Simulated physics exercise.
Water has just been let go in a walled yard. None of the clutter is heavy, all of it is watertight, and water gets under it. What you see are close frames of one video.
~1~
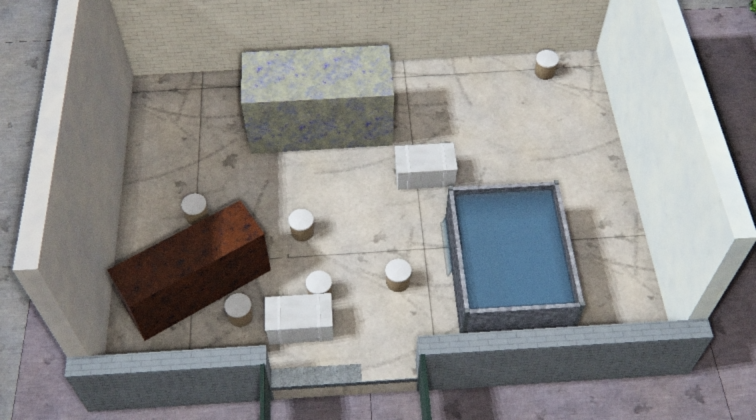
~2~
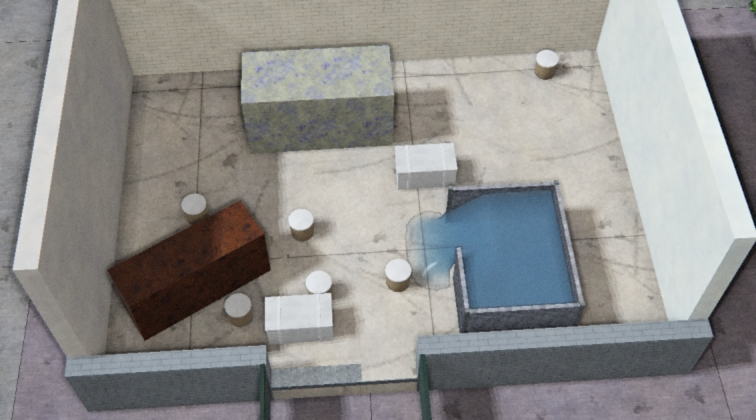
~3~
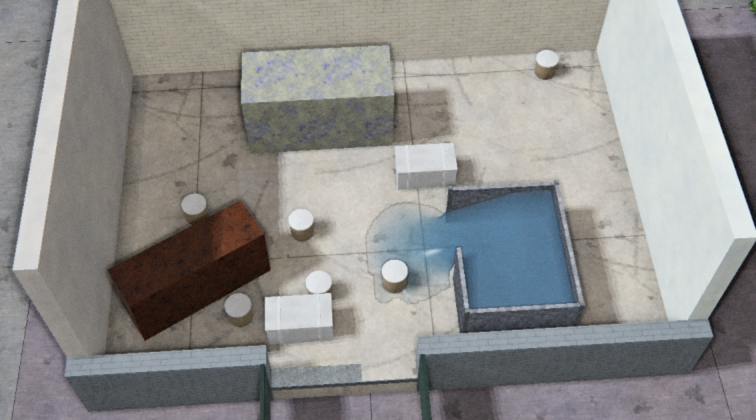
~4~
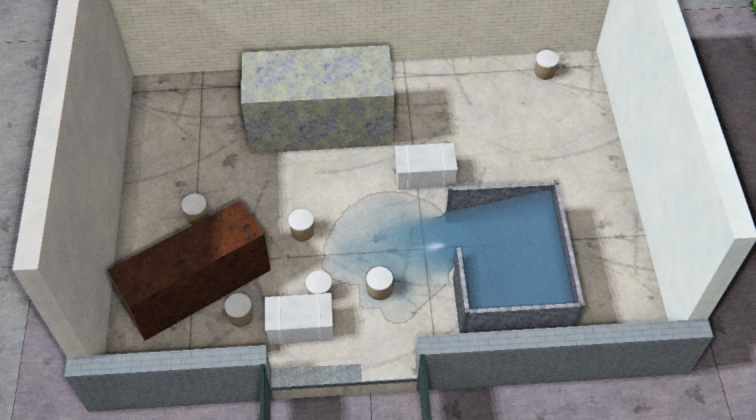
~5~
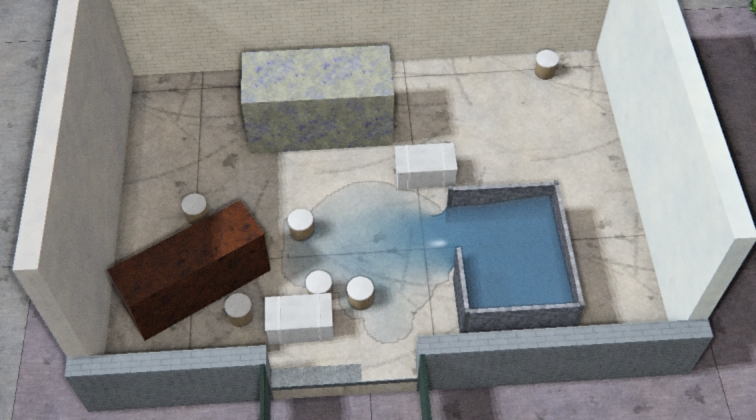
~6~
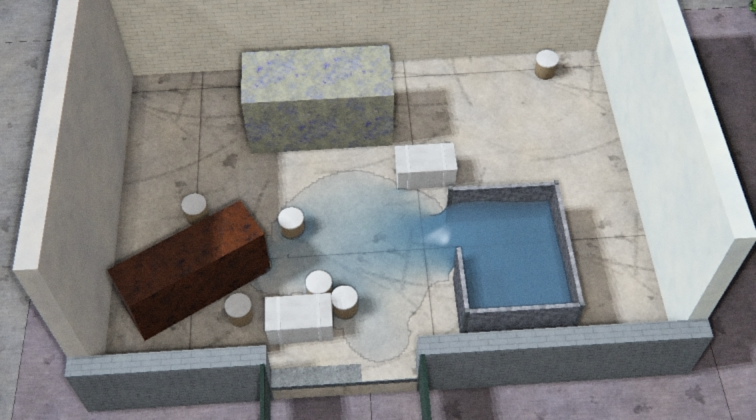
Water pours left from a walled pool across the yard, pushing one pail, then nudging another.
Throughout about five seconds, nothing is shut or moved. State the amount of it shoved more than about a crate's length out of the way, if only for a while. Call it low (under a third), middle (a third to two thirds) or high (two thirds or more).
Middle.
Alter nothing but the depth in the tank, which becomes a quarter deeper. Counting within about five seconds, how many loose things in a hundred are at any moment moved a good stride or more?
Share moved that far: Approx. 60 %.
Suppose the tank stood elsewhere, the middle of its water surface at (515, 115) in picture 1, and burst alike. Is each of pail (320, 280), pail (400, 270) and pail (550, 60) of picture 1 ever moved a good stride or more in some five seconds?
Result per object - went far, stayed close, went far.
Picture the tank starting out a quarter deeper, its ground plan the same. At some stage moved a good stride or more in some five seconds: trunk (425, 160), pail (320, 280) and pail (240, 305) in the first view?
Taking them as listed, the first came up short, the second did it and the third did it.
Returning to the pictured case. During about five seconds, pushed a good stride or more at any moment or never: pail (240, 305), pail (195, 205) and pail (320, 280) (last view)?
Well, in the order you gave them, the first went the distance, the second went the distance, and the third went the distance.
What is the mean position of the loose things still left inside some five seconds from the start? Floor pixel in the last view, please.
On the floor of the last picture, roughly (306, 233).
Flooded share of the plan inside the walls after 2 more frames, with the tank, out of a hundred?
I make it 25 per cent.
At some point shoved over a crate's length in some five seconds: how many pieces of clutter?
My tally gives 5.
A moment on, 2 of 8 are well off their spots; 0 afloat.
Next, 5 of 8 are well off their spots; 2 afloat.
Later, 5 of 8 are well off their spots; 4 afloat.
In the end, 5 of 8 are well off their spots, and 5 have been at some point; 3 afloat.
